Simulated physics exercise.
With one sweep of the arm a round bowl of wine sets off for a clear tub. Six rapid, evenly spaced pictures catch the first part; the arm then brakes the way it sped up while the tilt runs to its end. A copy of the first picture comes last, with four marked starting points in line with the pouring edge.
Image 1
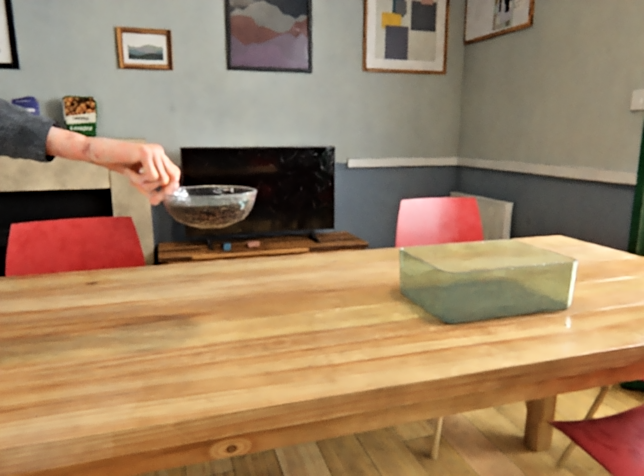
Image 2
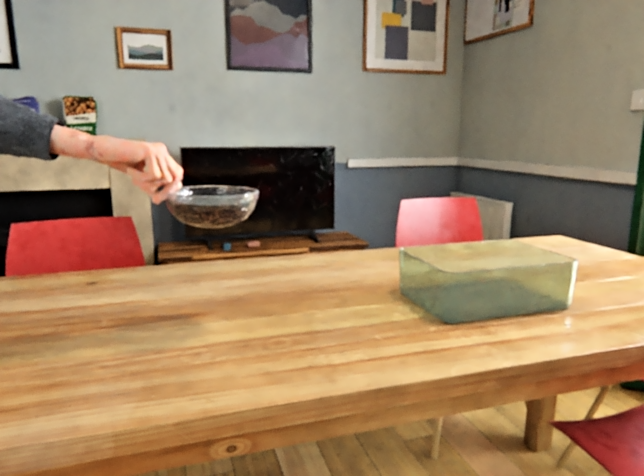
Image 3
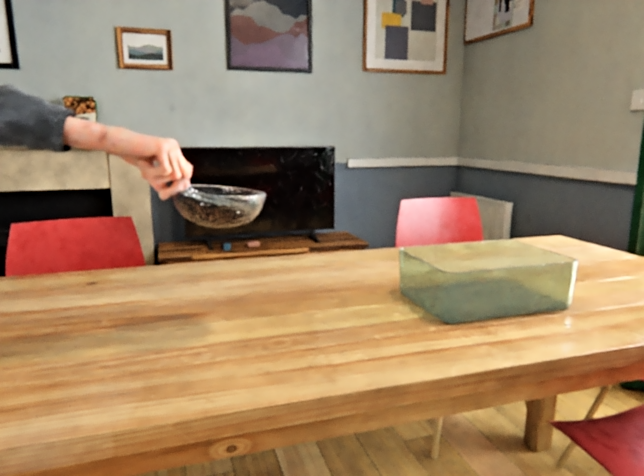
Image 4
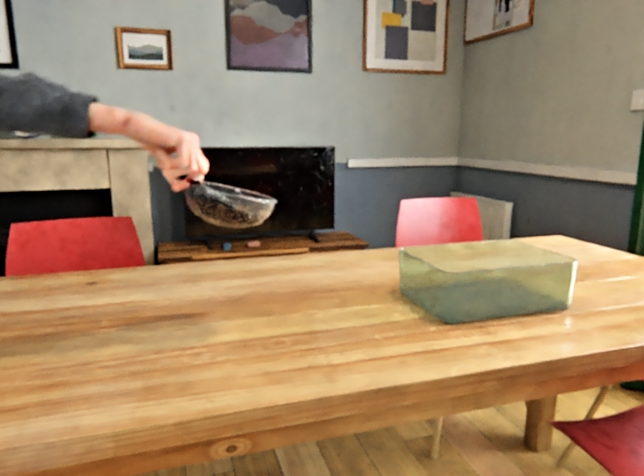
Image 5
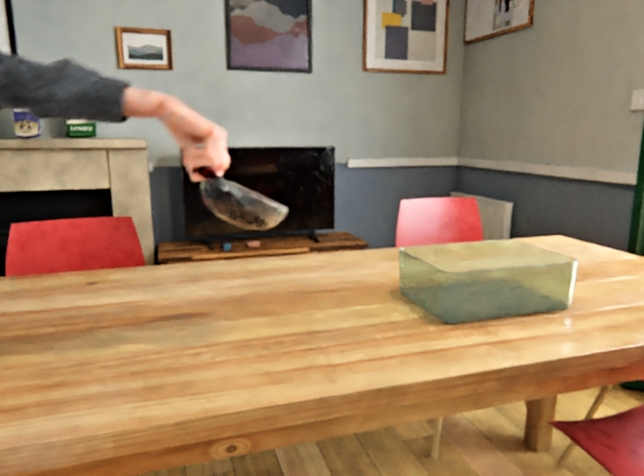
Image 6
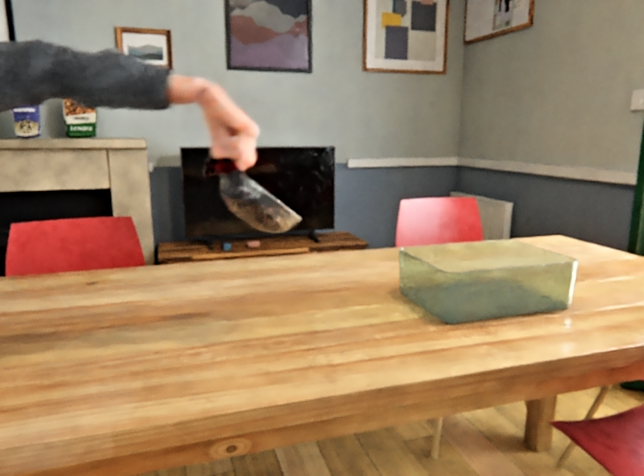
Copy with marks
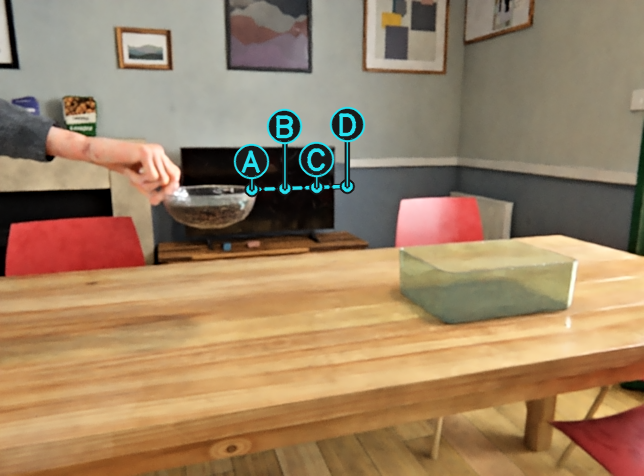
We see a hand at the left holding a round glass bowl with dark contents above a wooden table, where a clear tub sits. The arm moves right, tilting the bowl slightly, then more steeply toward the tub's side.
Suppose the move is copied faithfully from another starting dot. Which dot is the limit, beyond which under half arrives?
Go for C.
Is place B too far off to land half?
Yes, that goes wrong.
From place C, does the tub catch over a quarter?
Yes, it does.
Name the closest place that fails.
It is B.
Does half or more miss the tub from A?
Yes, it does.
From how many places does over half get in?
Two of the four.
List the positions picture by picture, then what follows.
The first frame shows upright, lip at (253, 189); tub from (440, 323) to (568, 307); nothing has left yet.
The second frame shows upright, lip at (256, 190); nothing has left yet.
The third frame shows tipped about 6°, lip at (263, 193); nothing has left yet.
The fourth frame shows tipped about 14°, lip at (273, 199); wine is over the rim, down to (194, 182).
The fifth frame shows tipped about 25°, lip at (285, 207); wine is over the rim, down to (219, 179).
The sixth frame shows tipped about 38°, lip at (298, 216); wine is over the rim, down to (207, 177).
In cyan, A at (251, 189); B at (284, 188); C at (316, 187); D at (347, 186).
For place A, about 0 % lands in the tub, 96 % falls short and 4 % goes beside or beyond.
For place B, about 20 % lands in the tub, 75 % falls short and 5 % goes beside or beyond.
For place C, about 75 % lands in the tub, 13 % falls short and 13 % goes beside or beyond.
For place D, about 68 % lands in the tub, 13 % falls short and 20 % goes beside or beyond.
